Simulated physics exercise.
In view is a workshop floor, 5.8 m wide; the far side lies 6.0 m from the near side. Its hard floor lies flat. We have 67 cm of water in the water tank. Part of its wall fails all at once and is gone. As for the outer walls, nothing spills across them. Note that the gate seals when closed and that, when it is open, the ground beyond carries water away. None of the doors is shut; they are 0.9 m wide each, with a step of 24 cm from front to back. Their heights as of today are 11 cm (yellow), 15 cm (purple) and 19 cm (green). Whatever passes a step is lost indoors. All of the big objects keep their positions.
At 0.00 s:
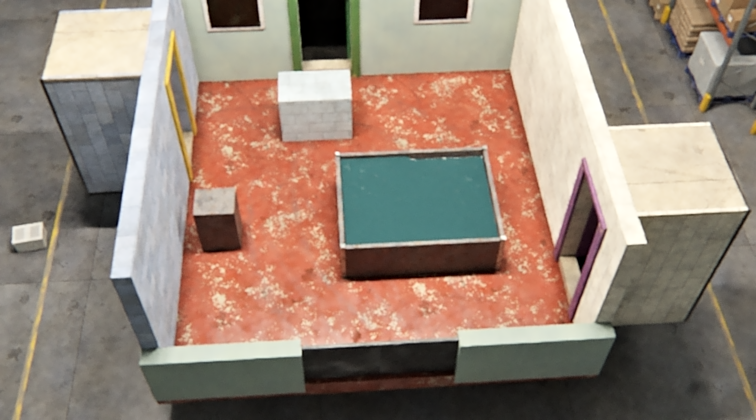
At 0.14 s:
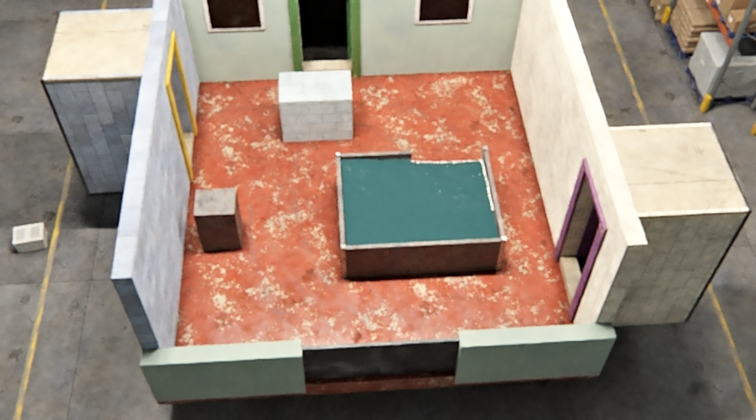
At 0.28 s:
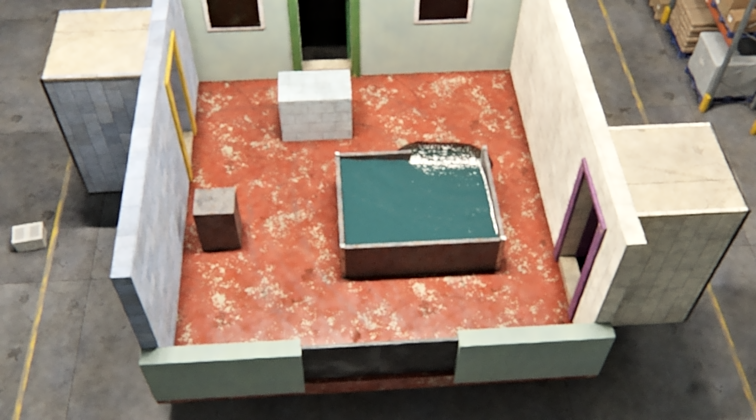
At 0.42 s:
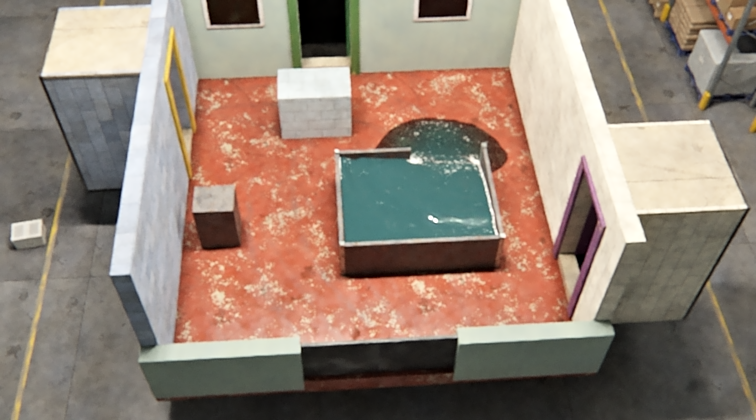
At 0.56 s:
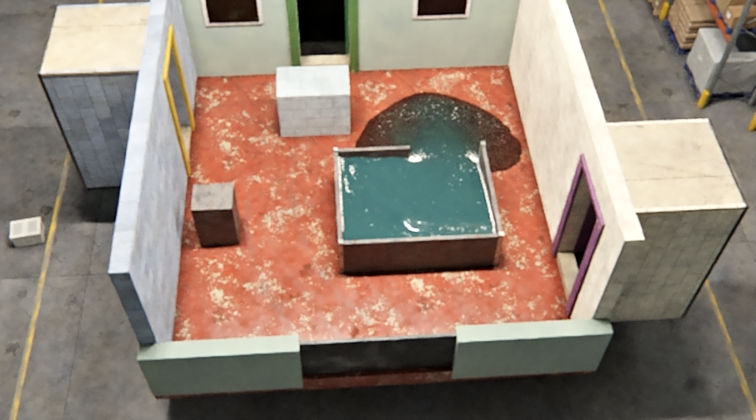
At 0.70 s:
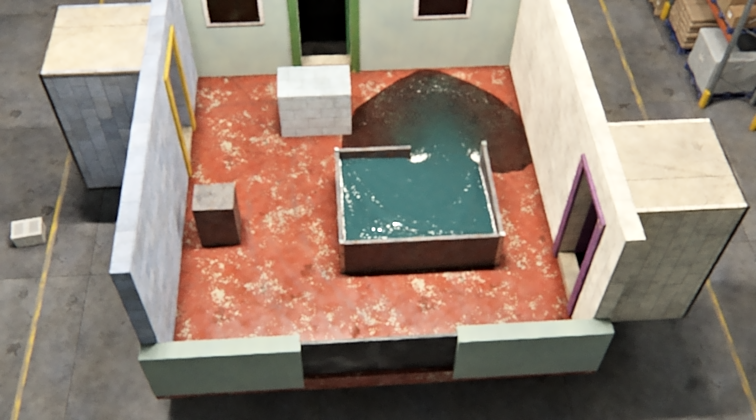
A water tank's far wall breaks open and water spreads across the red floor behind it.
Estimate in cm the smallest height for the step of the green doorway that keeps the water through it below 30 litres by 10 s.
I would say 12 cm.
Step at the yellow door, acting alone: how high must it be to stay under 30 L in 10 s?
Yellow: Roughly 7.5 cm.
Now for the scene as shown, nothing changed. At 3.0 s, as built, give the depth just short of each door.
Door by door in cm - yellow 3, purple 0, green 15.
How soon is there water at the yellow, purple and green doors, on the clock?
Times: Yellow = 3.0 s, purple = 4.0 s, green = 1.3 s.
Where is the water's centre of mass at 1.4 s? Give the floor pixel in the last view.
Centre estimate: (424, 180) px, approximately.
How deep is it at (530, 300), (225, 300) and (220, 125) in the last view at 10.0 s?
In order: Around 8, 8 and 9 cm.
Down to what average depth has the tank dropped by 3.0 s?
About 29 centimetres.
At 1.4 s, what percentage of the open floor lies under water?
Around 25 per cent of the floor.
After 1.4 s water covers 25 % of the floor, deepest (53 cm) near (509, 67); 11 cm at the green door, 0 litres in over its 19 cm step.
After 3.0 s water covers 35 % of the floor, deepest (30 cm) near (460, 117); 15 cm at the green door, 1 litre in over its 19 cm step.
After 10.0 s water covers 100 % of the floor, deepest (14 cm) near (189, 184); 8 cm at the green door, 1 litre in over its 19 cm step.
At the green door as built, the water arrived by 1.3 s and peaked near 18 cm at 4.4 s.
Run again over the same 10 s with other heights there, 45 litres in over 10.5 cm, 13 litres over 14 cm. The limit of 30 litres is kept from about 12 cm up.
